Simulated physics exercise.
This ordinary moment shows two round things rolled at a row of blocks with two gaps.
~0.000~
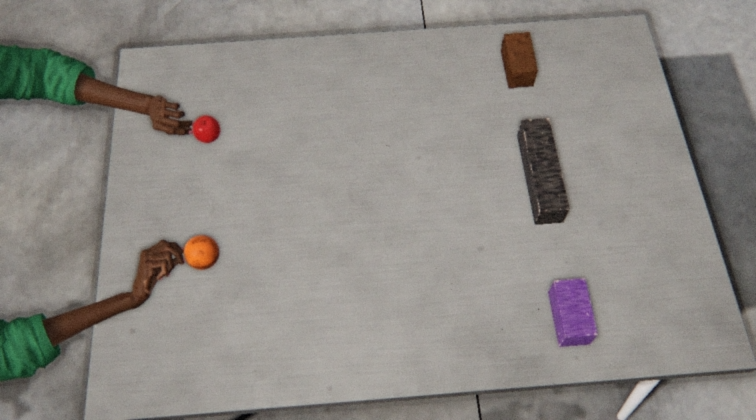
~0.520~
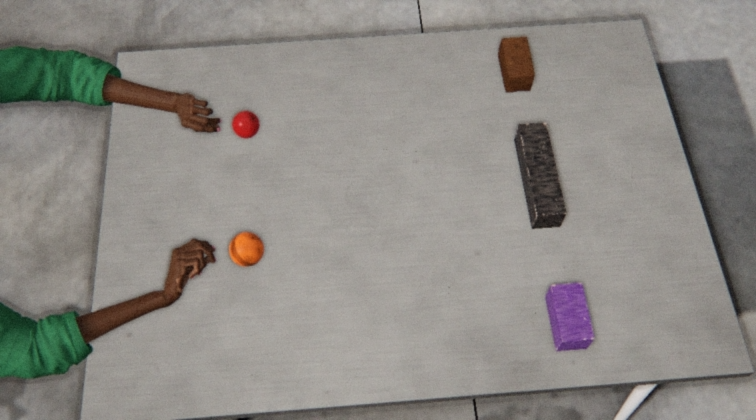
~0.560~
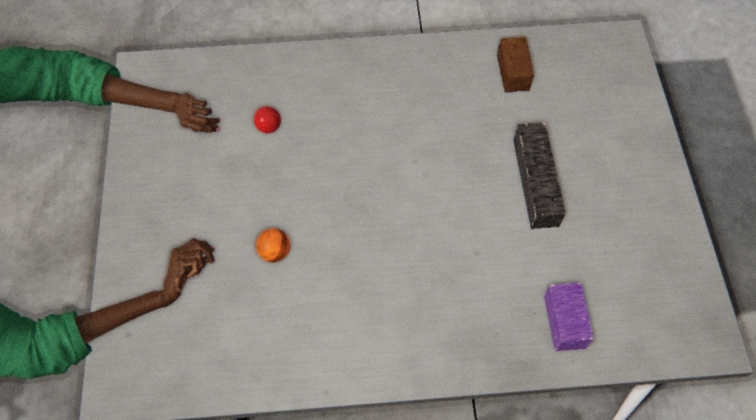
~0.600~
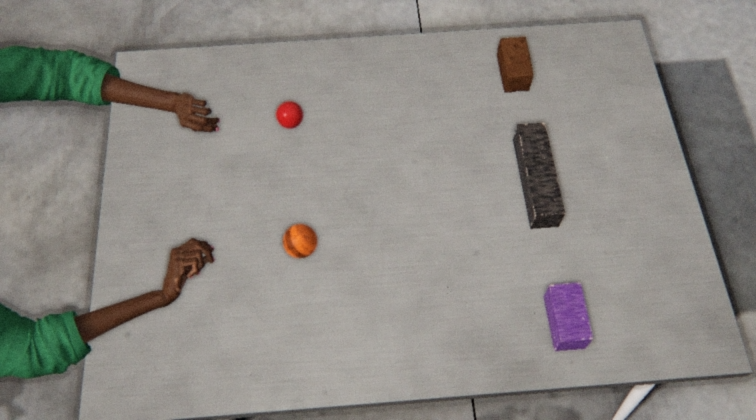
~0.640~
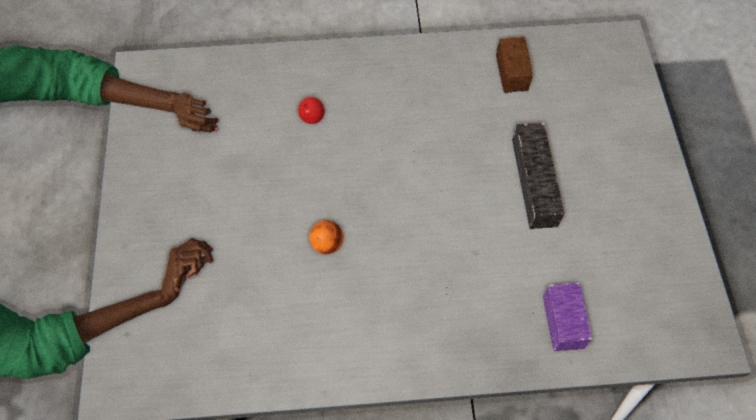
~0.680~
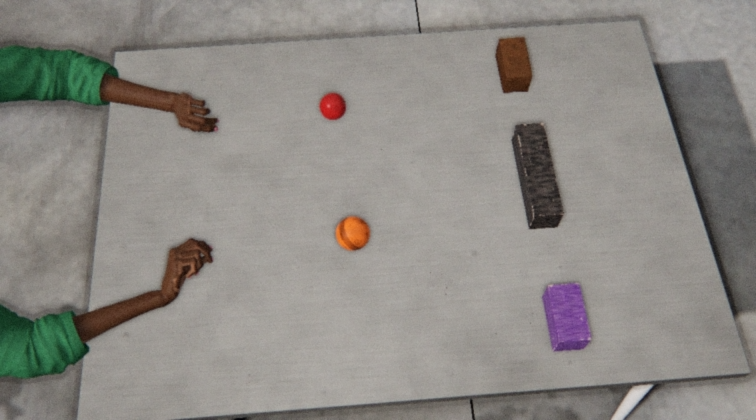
The clip opens with two hands in green sleeves behind a small red ball and an orange ball, facing brown, dark and purple blocks across a gray table. The hands push forward and then stay still as both balls roll rightward, drifting slightly upward, the orange one moving a little farther.
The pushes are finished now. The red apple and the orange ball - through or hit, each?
As I see it, red apple: Kept out; orange ball: Kept out.
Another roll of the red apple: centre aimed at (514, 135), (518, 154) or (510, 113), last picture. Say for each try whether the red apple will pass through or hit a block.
Well, in order it is kept back, then is kept back, then travels through.
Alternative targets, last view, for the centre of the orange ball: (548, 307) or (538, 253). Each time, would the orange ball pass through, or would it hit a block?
Well, on the first aim it is halted by a block, and on the second it threads the gap.
By 0.92 s, red apple heading on near (461, 81); orange ball heading on near (511, 211).
By 1.56 s, red apple coming back near (455, 48); orange ball coming back near (472, 193).
When it is over (2.3 s), the red apple bounces off; the orange ball bounces off.
